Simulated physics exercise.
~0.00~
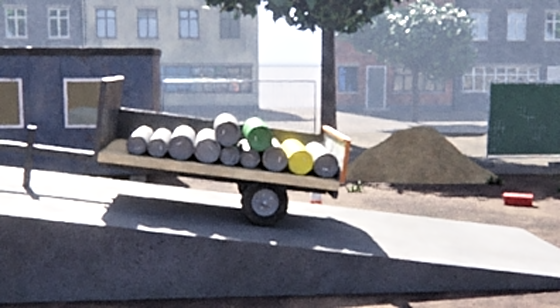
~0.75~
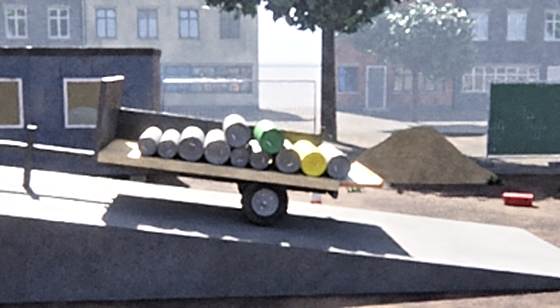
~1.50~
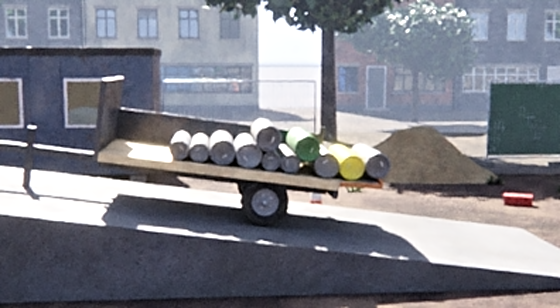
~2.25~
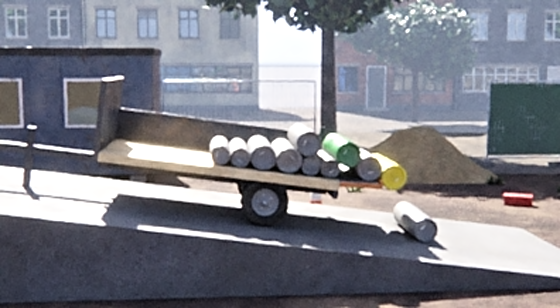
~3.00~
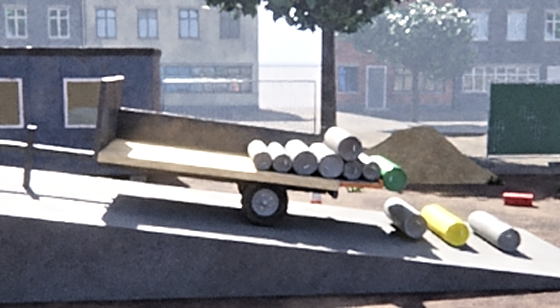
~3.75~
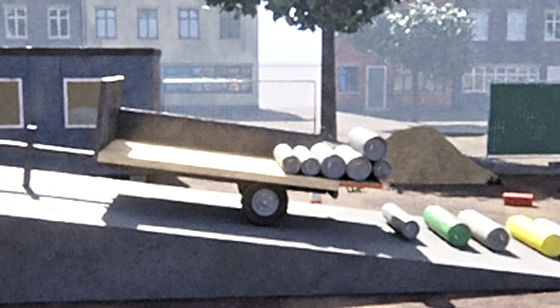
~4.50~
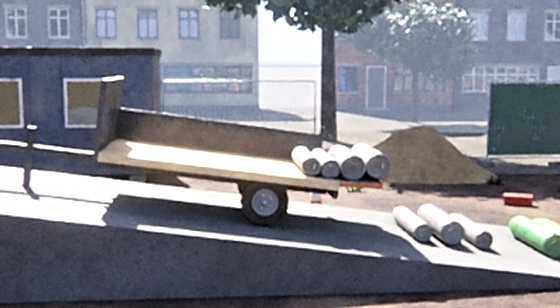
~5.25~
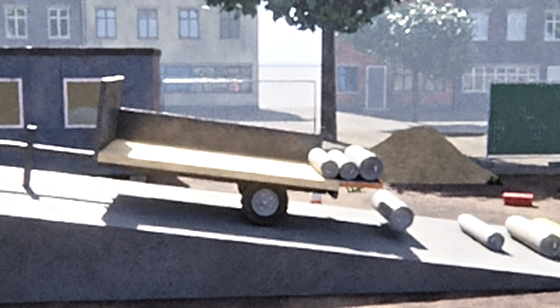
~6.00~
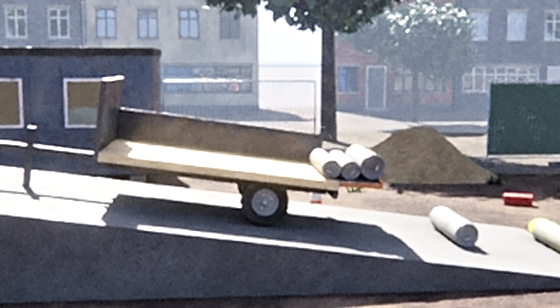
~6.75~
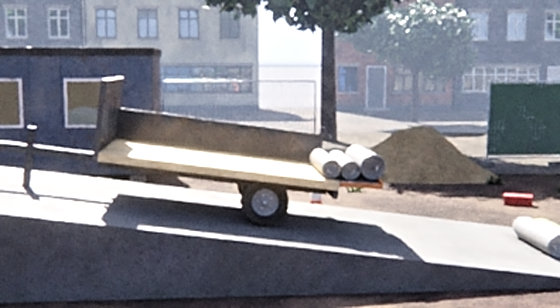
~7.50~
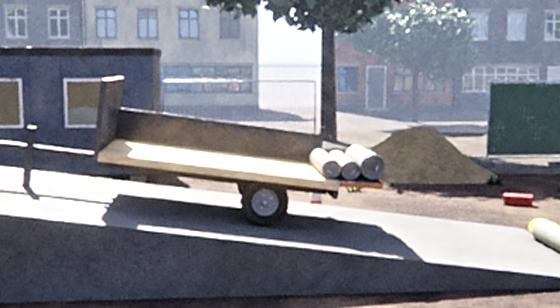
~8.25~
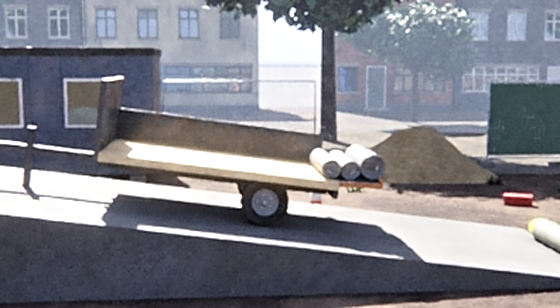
At the start, a trailer stands on a ramp sloping down to the right, loaded with gray cylinders plus one green and one yellow. The right-hand tailgate drops open, and the whole load begins rolling right. A gray cylinder falls onto the ramp first, then the yellow one goes over the edge, followed by the green one riding on top of others. More gray cylinders tumble after them and roll down the slope toward the right. At the end, three gray cylinders sit still at the bed's open end, while yellow and green are down on the ground.
